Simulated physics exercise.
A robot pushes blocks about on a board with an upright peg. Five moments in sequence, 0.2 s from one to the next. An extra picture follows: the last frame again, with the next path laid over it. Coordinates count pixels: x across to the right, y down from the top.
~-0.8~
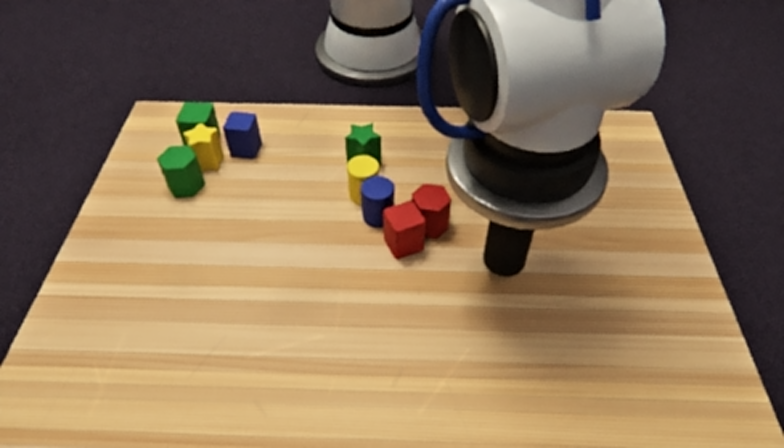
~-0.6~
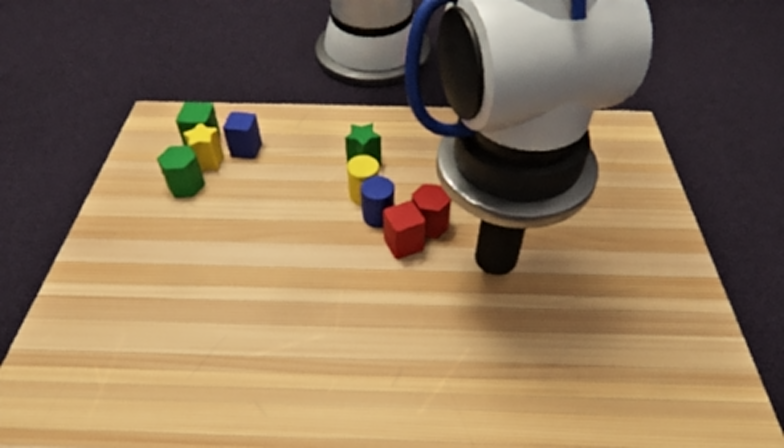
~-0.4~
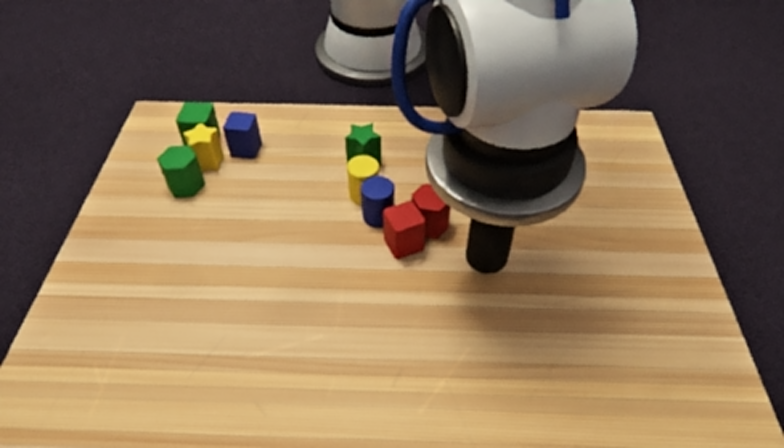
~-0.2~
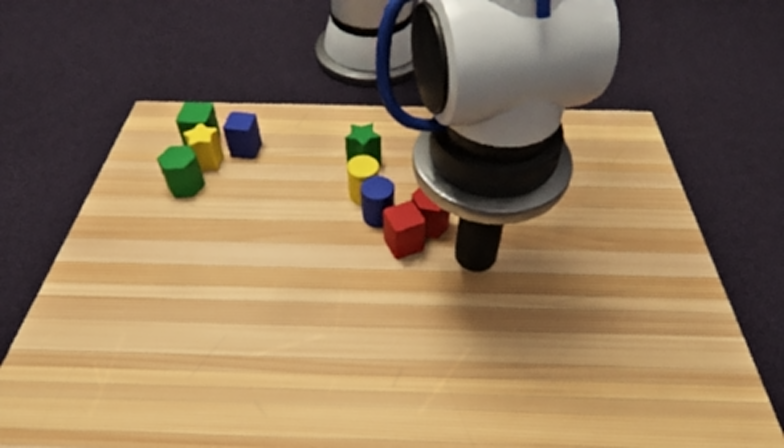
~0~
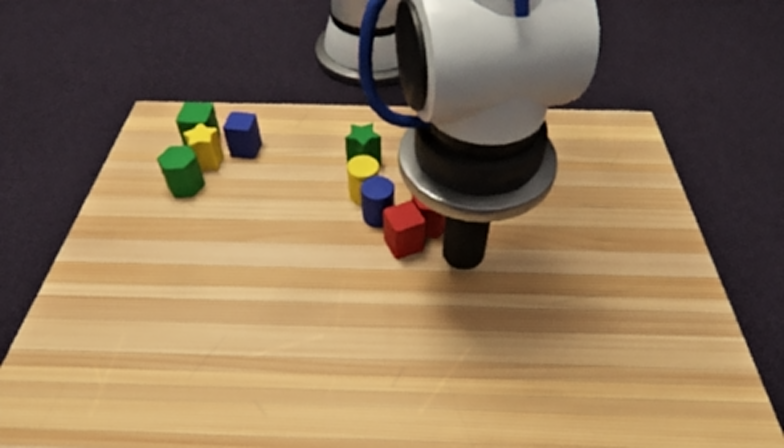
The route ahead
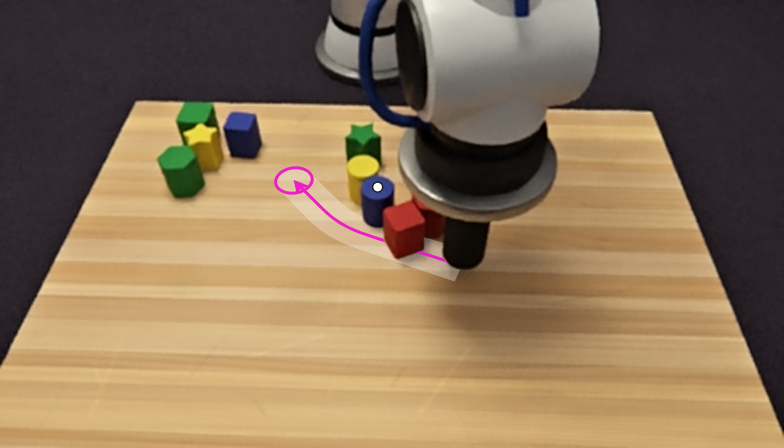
At the start, a robot arm holds its dark peg over a wooden board, to the right of a cluster of small coloured blocks, with another group at the upper left. The peg then slides slowly left toward the red blocks, while all the blocks stay still.
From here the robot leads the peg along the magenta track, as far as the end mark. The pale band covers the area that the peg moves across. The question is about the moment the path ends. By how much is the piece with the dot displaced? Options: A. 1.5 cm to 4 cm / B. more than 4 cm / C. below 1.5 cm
The one that fits is B, more than 4 cm.
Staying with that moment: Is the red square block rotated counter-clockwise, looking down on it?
Yes, that is what happens.
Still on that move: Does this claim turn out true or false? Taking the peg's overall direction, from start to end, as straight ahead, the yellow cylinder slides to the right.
The claim holds.
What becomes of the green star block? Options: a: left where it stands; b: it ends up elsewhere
b.
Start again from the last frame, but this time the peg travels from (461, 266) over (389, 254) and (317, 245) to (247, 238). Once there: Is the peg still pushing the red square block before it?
It seems not.
The drawn path runs from (461, 266) by way of (360, 233) to (294, 180); the dot is on the blue cylinder.
On the path given first. One third of the way, peg (392, 232); yellow cylinder (358, 154); blue cylinder (357, 177); red square block (353, 204), turned 20° anticlockwise.
Two thirds of the way, peg (330, 206); green star block (366, 128), turned 25° anticlockwise; yellow cylinder (362, 147); blue cylinder (342, 164); red square block (291, 194), turned 90° anticlockwise.
At the end, peg (292, 169); green star block (368, 126), turned 30° anticlockwise; yellow cylinder (366, 145); blue cylinder (335, 152); red square block (284, 192), turned 105° anticlockwise.
